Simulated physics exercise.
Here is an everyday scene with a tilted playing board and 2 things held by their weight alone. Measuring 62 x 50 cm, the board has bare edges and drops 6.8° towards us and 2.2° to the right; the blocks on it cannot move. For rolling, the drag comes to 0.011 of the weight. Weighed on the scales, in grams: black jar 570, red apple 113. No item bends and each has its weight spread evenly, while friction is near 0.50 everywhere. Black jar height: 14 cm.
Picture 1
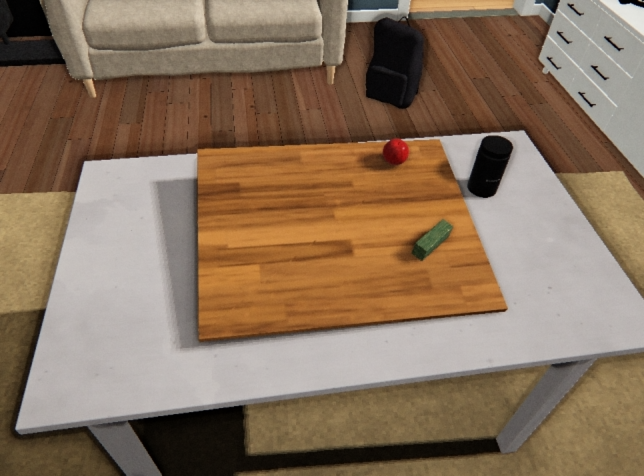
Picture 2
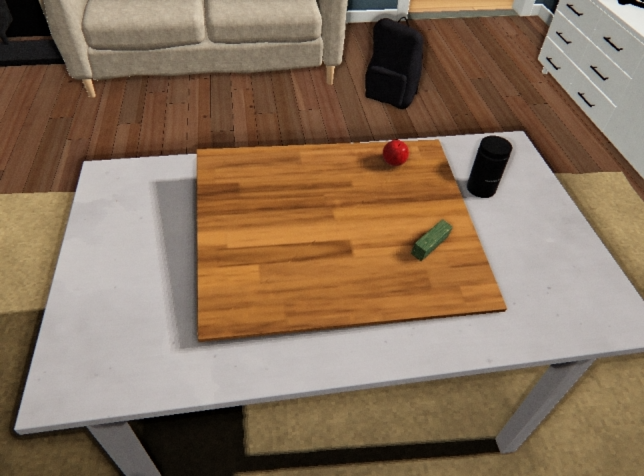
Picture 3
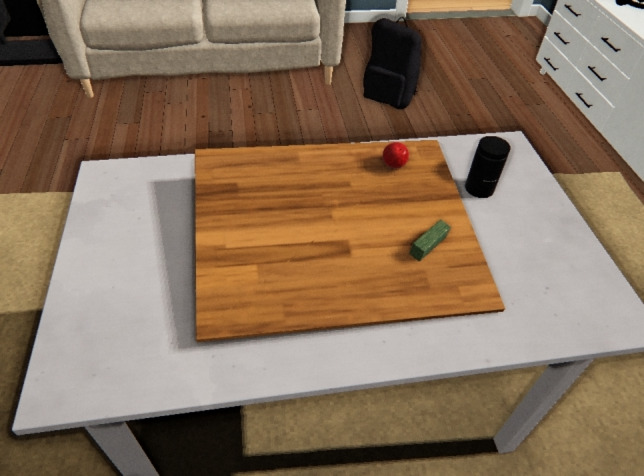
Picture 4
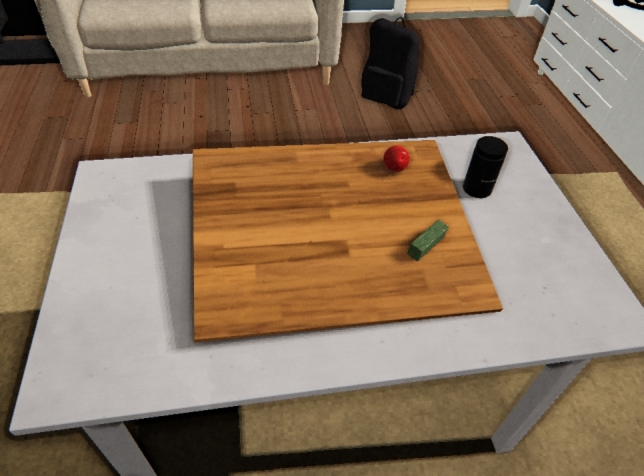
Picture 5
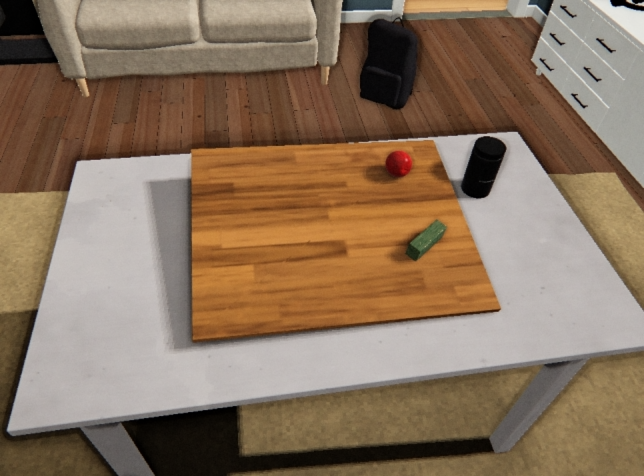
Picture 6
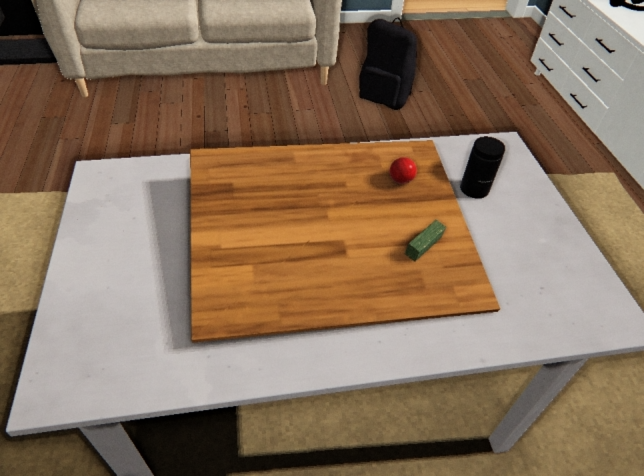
A pale grey table stands on a beige rug in a living room, seen from above, with a cream sofa, a dark backpack and white drawers beyond on the wooden floor. A wooden board on it holds a red apple near the far edge and a small green block at right, beside a black cylinder. The apple rolls slowly nearer and slightly right, while the view shifts very slightly.
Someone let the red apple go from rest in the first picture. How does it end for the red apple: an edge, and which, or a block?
It ends up off the right.
Then, 0.30 s on from there, 24 cm of board to the near edge; red apple near (433, 210).
Then, 0.80 s on from there, it has gone over the right edge; red apple near (493, 249).
In the end, it has gone over the right edge; black jar under 8 cm from the start.
